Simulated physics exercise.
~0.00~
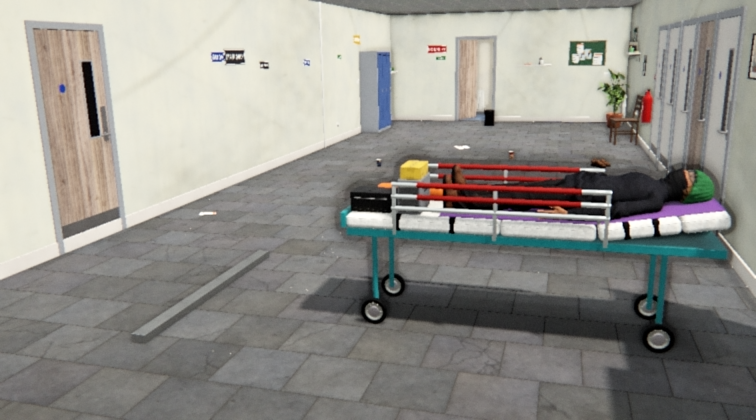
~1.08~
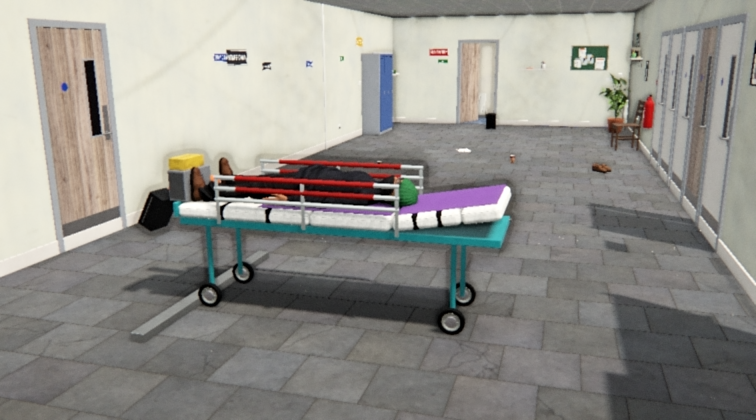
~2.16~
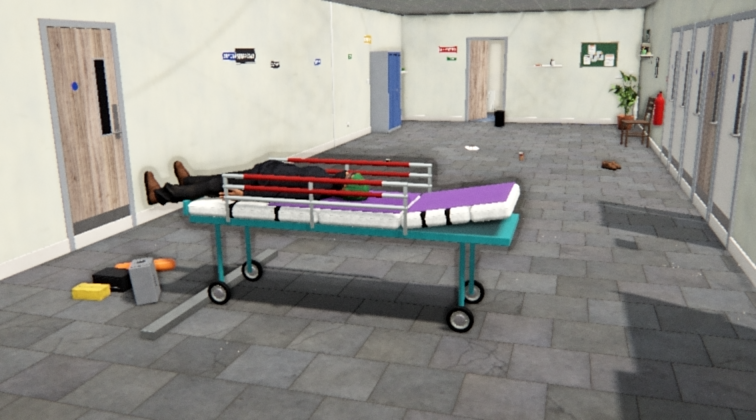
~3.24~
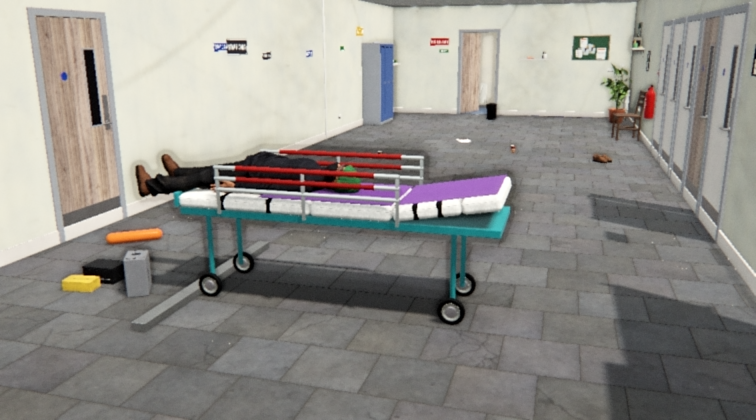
In a grey-tiled corridor with pale walls, seen from the side by a slightly swaying camera, a teal gurney with red and white rails carries a limp, dark-clothed figure with a green head. A yellow box, a black case and other loose things sit by the feet at the left end. The gurney rolls left, feet first, and stops at a low grey sill as the body and loose items slide on. The black case, grey monitor, yellow box and orange bottle drop to the floor. Finally, the figure lies with its lower legs beyond the foot end, the items scattered below.
